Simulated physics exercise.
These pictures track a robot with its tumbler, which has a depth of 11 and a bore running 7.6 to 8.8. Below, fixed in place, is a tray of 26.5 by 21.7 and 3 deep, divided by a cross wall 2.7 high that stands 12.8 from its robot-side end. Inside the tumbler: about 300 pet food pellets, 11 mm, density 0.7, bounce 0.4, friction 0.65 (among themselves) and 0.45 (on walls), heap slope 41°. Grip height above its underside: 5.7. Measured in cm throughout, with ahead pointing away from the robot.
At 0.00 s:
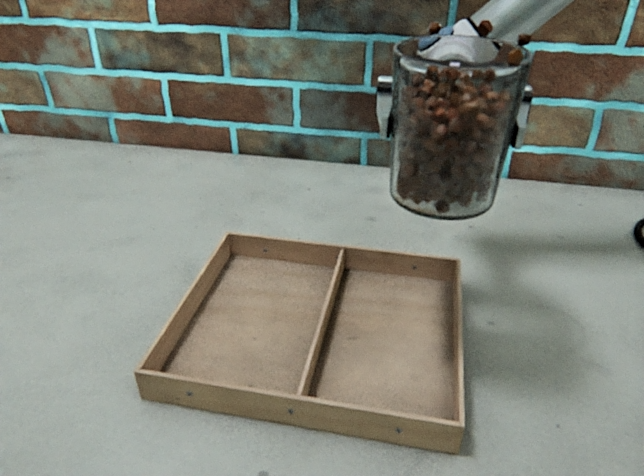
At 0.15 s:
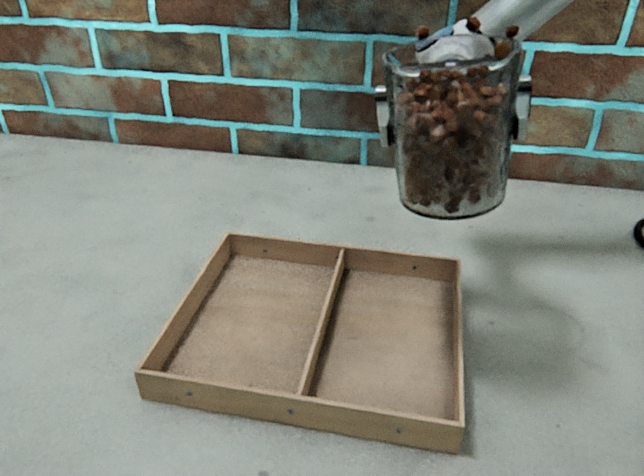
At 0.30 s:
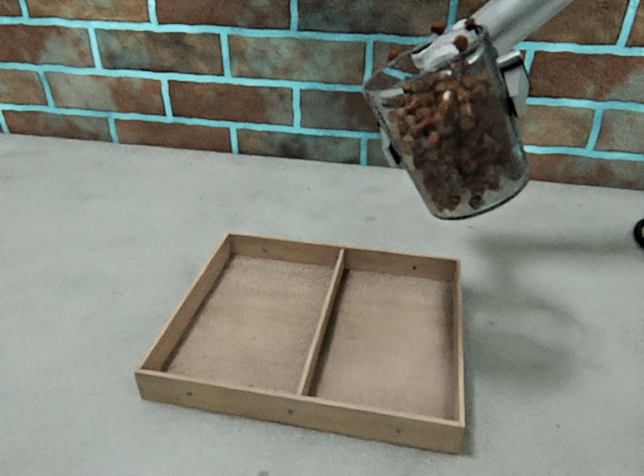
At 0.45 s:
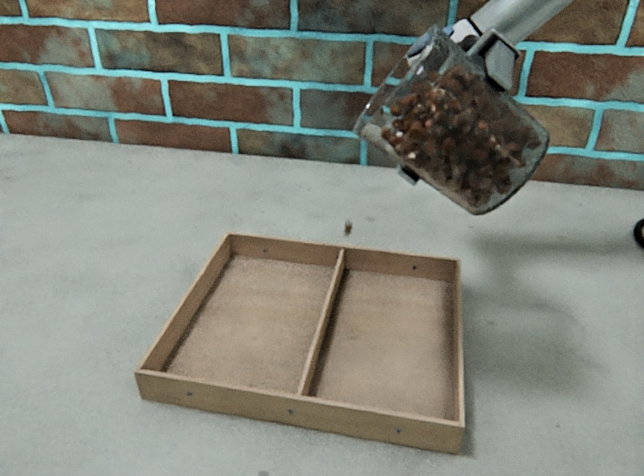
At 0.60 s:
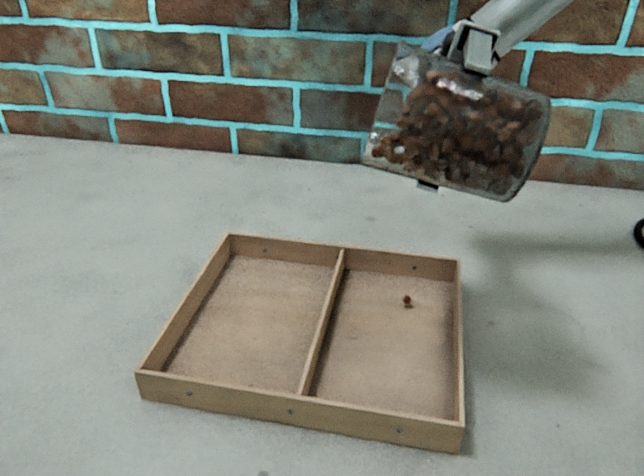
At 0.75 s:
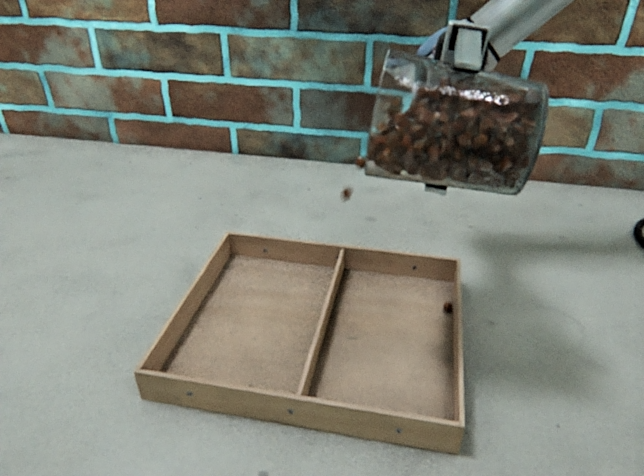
A clear tumbler of brown pellets tilts left above a divided tray, dropping a couple.
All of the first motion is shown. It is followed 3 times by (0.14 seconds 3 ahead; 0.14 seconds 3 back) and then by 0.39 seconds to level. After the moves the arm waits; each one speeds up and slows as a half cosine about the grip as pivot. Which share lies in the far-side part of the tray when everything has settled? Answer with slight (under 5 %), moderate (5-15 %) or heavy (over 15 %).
Heavy.
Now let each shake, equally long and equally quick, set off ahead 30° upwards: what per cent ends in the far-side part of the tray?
I'd say close to 35 per cent.
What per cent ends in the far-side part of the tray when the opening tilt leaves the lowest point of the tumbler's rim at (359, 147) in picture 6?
It comes out near 5 percent.
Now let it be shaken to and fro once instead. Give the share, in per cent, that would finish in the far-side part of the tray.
In that case it would be near 10 percent.
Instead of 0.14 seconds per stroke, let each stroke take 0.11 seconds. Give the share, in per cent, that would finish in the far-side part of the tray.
In that case around 45 per cent.
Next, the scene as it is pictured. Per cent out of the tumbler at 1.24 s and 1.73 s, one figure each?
At the first time about 20 per cent, at the second about 40 per cent.
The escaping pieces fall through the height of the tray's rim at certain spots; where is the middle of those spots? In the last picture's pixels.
Look at roughly (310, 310) in the last picture.
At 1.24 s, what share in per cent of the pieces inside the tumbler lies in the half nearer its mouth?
Share in the mouth half: About 55 %.
After 1.24 s, tilted 84° forward, highest piece 24 above the table; 242 in the tumbler, 31 in the far-side part, 18 in the robot-side part, 14 in flight or on a rim.
After 1.73 s, tilted 59° forward, highest piece 24 above the table; 185 in the tumbler, 75 in the far-side part, 42 in the robot-side part, 3 in flight or on a rim.
After 2.18 s, level, highest piece 26 above the table; 183 in the tumbler, 80 in the far-side part, 42 in the robot-side part.
After 3.23 s, level, highest piece 26 above the table; 183 in the tumbler, 80 in the far-side part, 42 in the robot-side part.
In the end, 183 in the tumbler, 80 in the far-side part, 42 in the robot-side part. That is 26 % in the far-side part of the tray.
